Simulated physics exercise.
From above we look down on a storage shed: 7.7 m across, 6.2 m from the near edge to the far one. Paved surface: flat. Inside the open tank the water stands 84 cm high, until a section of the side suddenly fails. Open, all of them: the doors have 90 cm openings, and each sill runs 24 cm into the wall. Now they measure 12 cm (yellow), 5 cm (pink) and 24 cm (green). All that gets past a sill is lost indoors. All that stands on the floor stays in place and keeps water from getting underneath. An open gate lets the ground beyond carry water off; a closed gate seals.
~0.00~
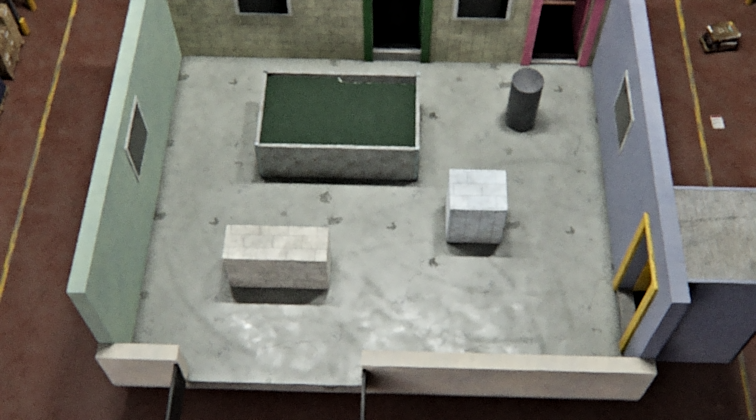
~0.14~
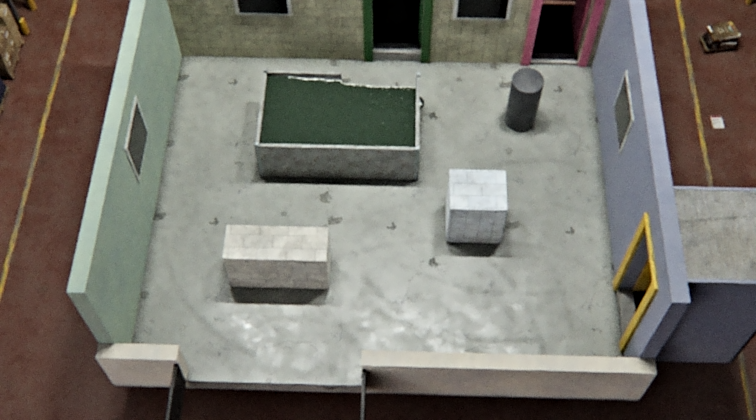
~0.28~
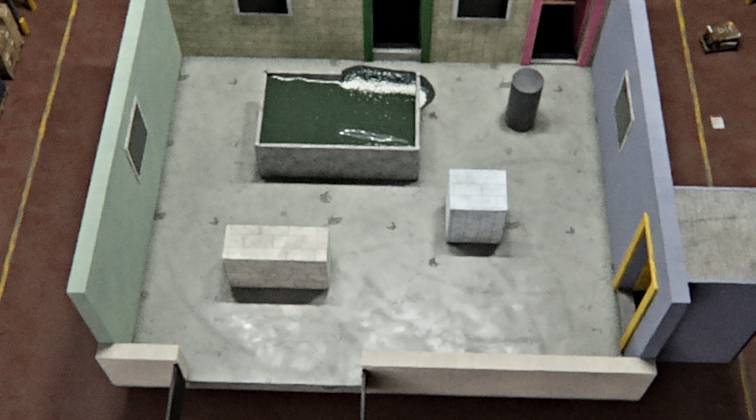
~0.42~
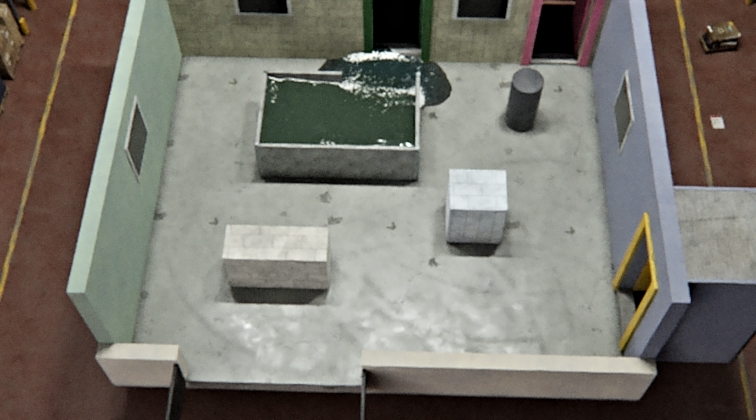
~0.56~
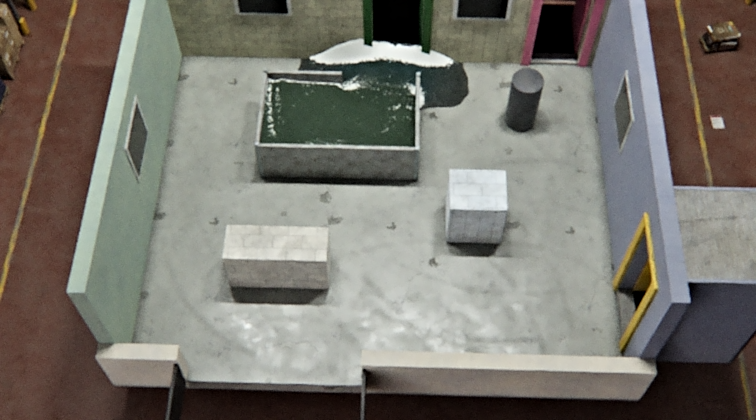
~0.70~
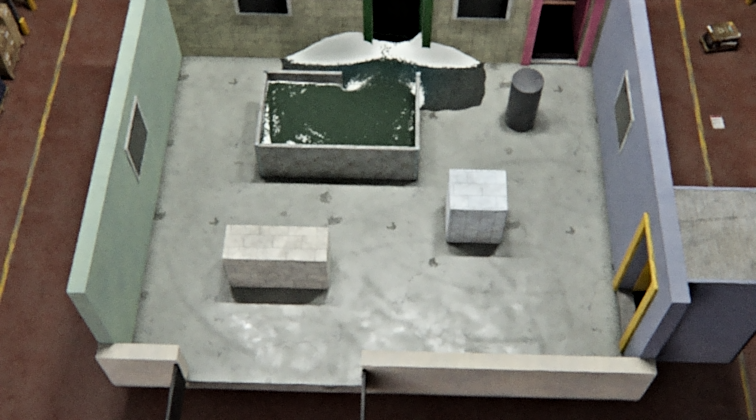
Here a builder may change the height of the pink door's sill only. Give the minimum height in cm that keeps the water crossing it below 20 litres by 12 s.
19 cm.
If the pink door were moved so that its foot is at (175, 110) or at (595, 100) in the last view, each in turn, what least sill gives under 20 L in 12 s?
Roughly 17 cm for the first and 27 cm for the second.
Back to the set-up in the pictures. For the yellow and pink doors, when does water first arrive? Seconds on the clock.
Yellow 3.4 s, pink 1.1 s.
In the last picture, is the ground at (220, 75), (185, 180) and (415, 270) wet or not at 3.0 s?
So, in order, I'd say got wet, then got wet, then stayed dry.
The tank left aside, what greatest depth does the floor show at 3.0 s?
Max depth: Around 36 cm.
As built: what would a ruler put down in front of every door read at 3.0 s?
Lab note, cm: Yellow 0; pink 15; green 34.
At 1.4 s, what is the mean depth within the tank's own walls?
Average depth: Approx. 51 cm.
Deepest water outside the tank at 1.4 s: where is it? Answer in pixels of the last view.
Around pixel (393, 63).
After 1.4 s water covers 20 % of the floor, deepest (55 cm) near (393, 63); 5 cm at the pink door, 0 litres in over its 5 cm sill.
After 3.0 s water covers 40 % of the floor, deepest (36 cm) near (374, 63); 15 cm at the pink door, 9 litres in over its 5 cm sill.
After 12.0 s water covers 100 % of the floor, deepest (10 cm) near (165, 354); 6 cm at the pink door, 207 litres in over its 5 cm sill.
At the pink door as built, the water arrived by 1.2 s and peaked near 15 cm at 4.4 s.
Run again over the same 12 s with other heights there, 34 litres in over 16 cm, 9 litres over 22 cm. The limit of 20 litres is kept from about 19 cm up.
